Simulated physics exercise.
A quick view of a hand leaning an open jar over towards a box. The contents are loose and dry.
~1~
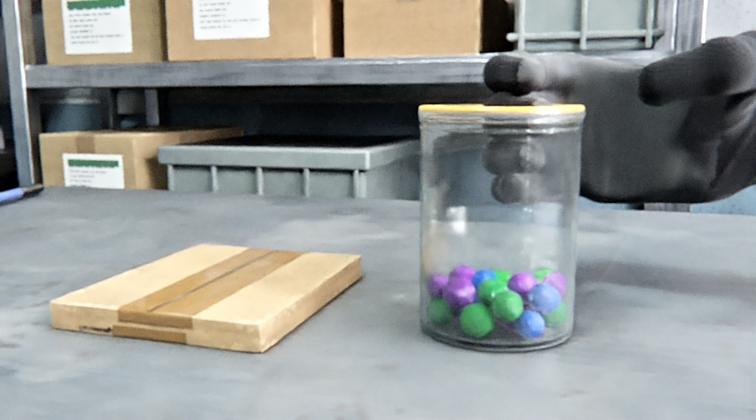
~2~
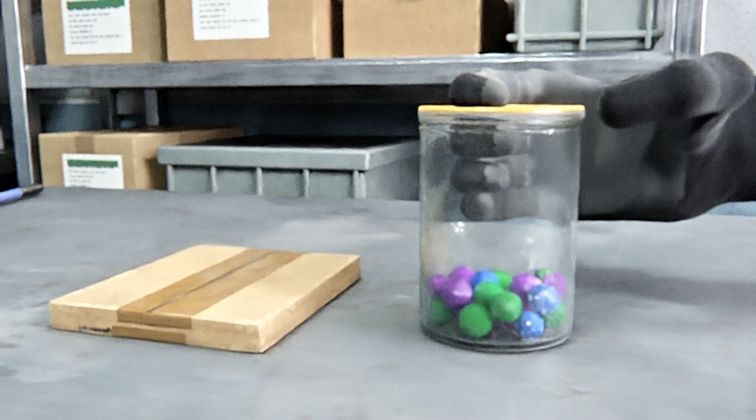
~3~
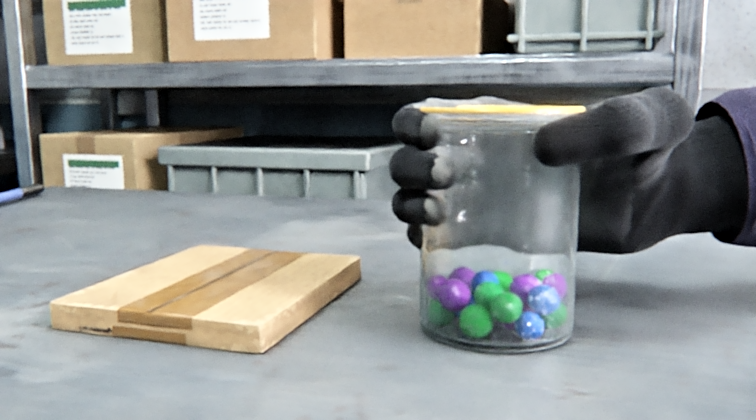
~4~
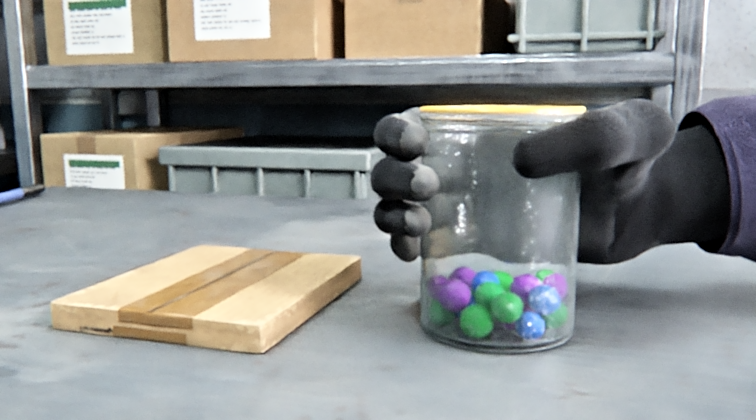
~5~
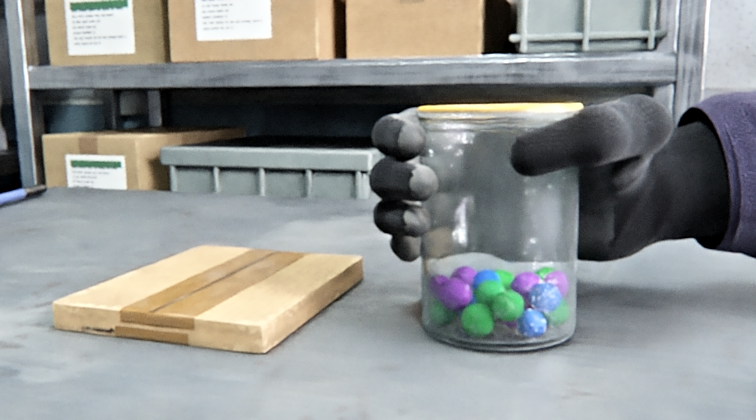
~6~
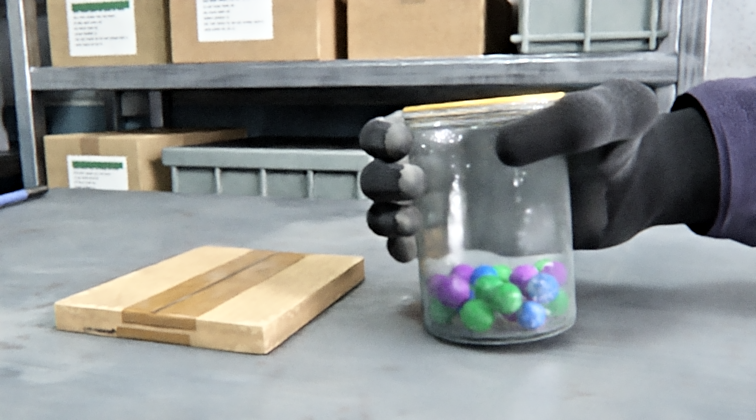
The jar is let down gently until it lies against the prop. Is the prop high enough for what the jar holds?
In the end the load stays contained.
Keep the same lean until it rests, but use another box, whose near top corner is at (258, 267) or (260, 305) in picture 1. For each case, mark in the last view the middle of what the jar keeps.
First try at (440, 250), second try at (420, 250).
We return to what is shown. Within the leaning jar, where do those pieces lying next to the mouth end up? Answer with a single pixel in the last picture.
I'd point to about (384, 271) in the last view.
Then, 0.50 s later than the last frame, the jar leans 31°; everything is still inside.
Then, 1.03 s later than the last frame, the jar leans 59°; everything is still inside.
Then, 1.65 s later than the last frame, the jar rests on the box at 75°; everything is still inside.
When it is over, the jar rests on the box at 75°; everything is still inside.
